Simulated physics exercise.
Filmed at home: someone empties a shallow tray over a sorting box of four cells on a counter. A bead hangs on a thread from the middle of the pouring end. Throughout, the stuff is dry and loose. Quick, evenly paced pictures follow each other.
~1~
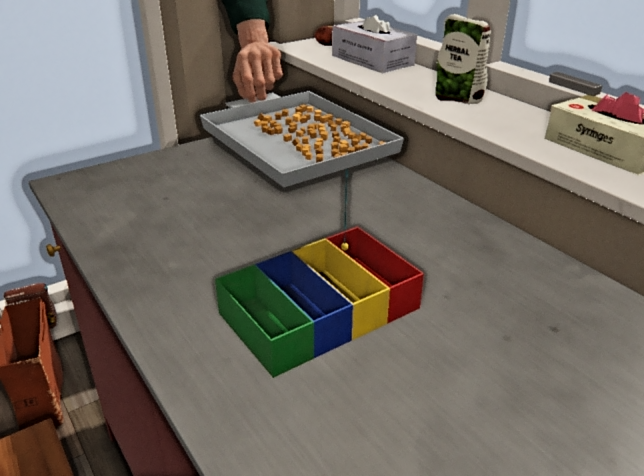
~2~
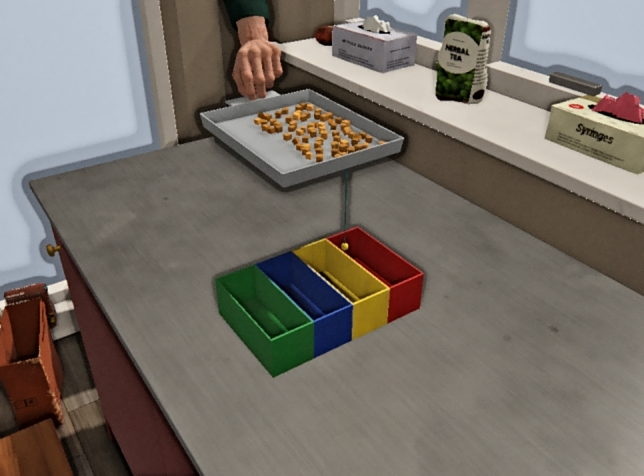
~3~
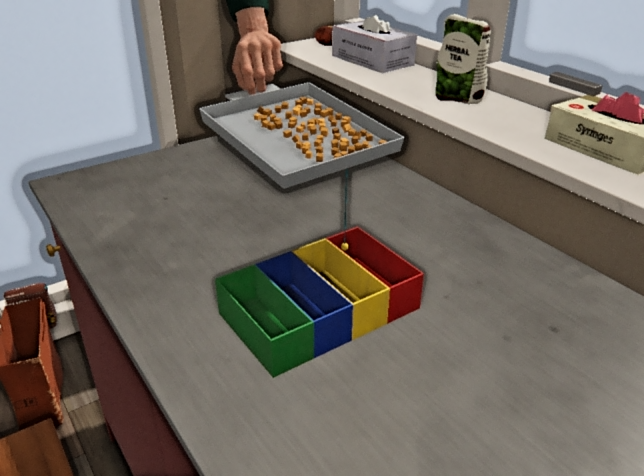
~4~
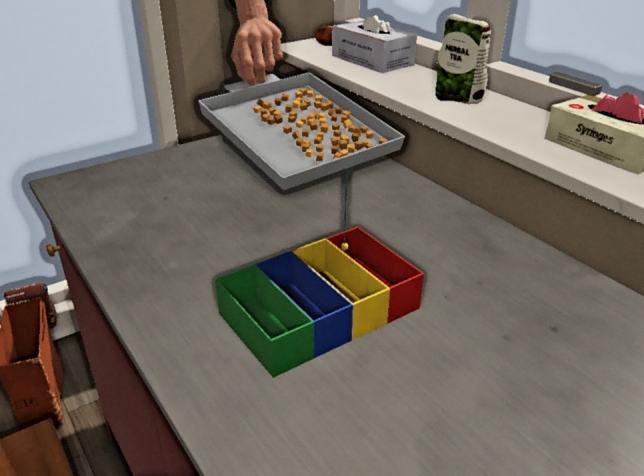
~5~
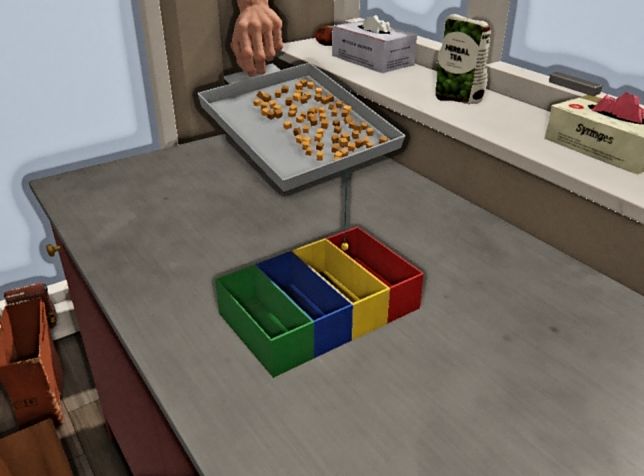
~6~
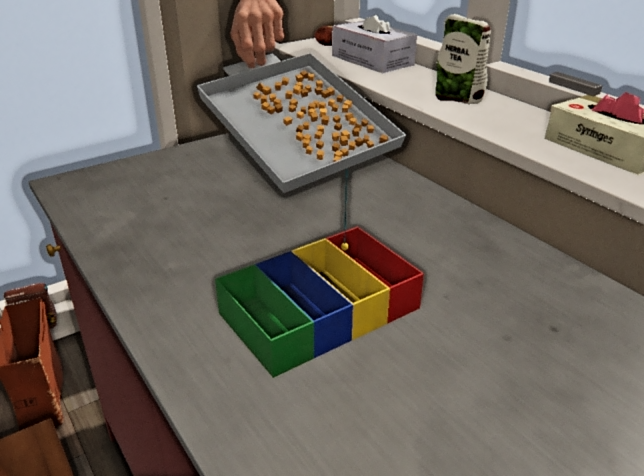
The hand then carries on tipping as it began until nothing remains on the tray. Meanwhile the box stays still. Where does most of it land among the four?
Most of it lands in the blue cell.
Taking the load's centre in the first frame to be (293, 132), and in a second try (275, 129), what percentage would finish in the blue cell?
First case: Around 60 %; second case: Around 70 %.
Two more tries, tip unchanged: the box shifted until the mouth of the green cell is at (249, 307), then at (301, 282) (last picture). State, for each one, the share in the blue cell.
Roughly 30% on the first try and 40% on the second.
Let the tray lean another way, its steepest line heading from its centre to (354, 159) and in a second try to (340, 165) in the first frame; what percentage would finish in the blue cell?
0 % and 10 %.
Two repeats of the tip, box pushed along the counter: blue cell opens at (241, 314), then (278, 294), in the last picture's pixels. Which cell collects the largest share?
Result 1: The cell in red. Result 2: The yellow one.
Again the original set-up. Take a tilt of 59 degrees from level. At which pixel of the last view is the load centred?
Around (327, 157).
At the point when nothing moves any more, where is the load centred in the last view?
Centre at rest, last view: Approx. (330, 322).
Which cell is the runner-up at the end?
The one in second place is the yellow one.
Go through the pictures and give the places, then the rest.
The first frame shows corners of the pouring end at (283, 172) and (401, 138), level; middle of the load at (322, 131), croutons; bead on its thread at (345, 247); green cell at (293, 346); blue cell at (333, 328); yellow cell at (370, 311); red cell at (405, 295).
The second frame shows corners of the pouring end at (283, 172) and (401, 138), level; middle of the load at (322, 130).
The third frame shows corners of the pouring end at (284, 174) and (401, 137), tipped barely, lowest at the left corner; middle of the load at (322, 127).
The fourth frame shows corners of the pouring end at (284, 176) and (402, 136), tipped a little, lowest at the left corner; middle of the load at (322, 122).
The fifth frame shows corners of the pouring end at (284, 178) and (402, 135), tipped a little, lowest at the left corner; middle of the load at (323, 117).
The sixth frame shows corners of the pouring end at (284, 180) and (403, 134), tipped clearly, lowest at the left corner; middle of the load at (323, 113); green cell at (293, 346); blue cell at (333, 328); yellow cell at (370, 311); red cell at (405, 295).
Soon, tray tipped steeply; nearly all on the tray; a stray few falling or outside the box.
A while on, tray tipped right over; nearly all on the tray; a small part in the blue cell; a stray few in the green cell.
Towards the end, tray tipped past a quarter turn; about half in the blue cell; about a third in the yellow cell; a small part in the red cell; a stray few in the green cell; a small part falling or outside the box.
Finally, tray tipped past a quarter turn; about half in the blue cell; about a third in the yellow cell; a small part in the red cell; a stray few in the green cell; a small part outside the box.
